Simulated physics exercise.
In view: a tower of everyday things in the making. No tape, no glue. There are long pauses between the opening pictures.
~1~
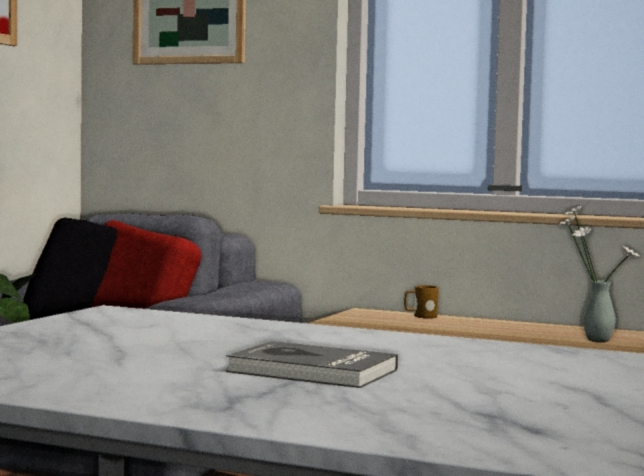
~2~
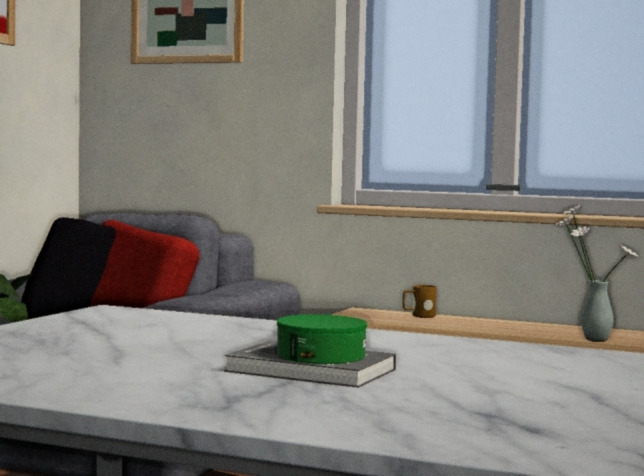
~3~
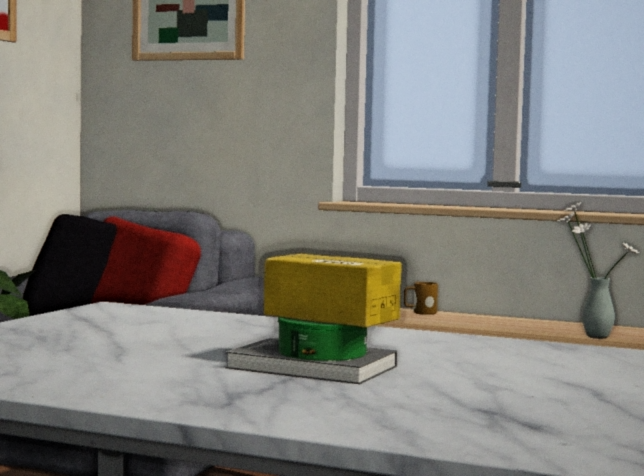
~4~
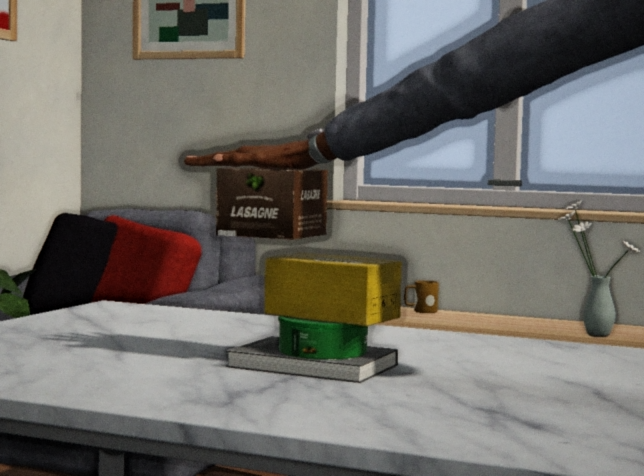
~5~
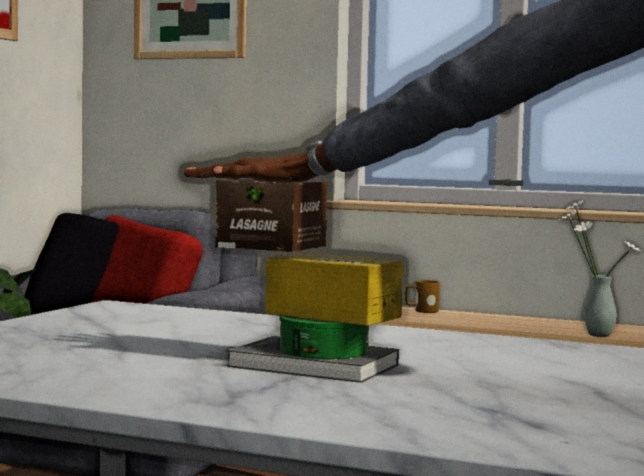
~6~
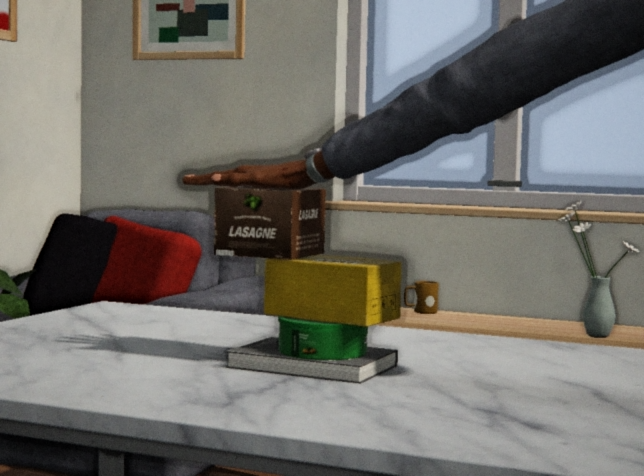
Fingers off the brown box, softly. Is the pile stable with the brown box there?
As it turns out, it loses its balance.
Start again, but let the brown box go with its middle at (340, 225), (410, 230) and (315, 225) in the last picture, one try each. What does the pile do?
In the first case it keeps its balance; in the second case it gives way; in the third case it stays up.
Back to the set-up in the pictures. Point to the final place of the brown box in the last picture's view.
At about (163, 317).
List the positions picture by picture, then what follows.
The last thing is not in view yet, in the first picture.
The last thing is not in view yet; grey book (311, 362), in the second picture.
The last thing is not in view yet; yellow box (332, 289), in the third picture.
Coming down; brown box (273, 202); green tub (323, 334), in the fourth picture.
Coming down; brown box (272, 214); grey book (314, 358), in the fifth picture.
Set down, still held; brown box (271, 221); yellow box (333, 288), in the sixth picture.
Then, 0.30 s after the last picture, brown box tipped 45° from how it was near (252, 237).
Then, 0.50 s after the last picture, brown box now fallen.
Then, 0.60 s after the last picture, things are still on the move.
Then, 1.10 s after the last picture, nothing new.
At rest, fallen, brown box; the other 3 in place. Seen from the same camera at the end, brown box near (163, 317). The pile comes apart.
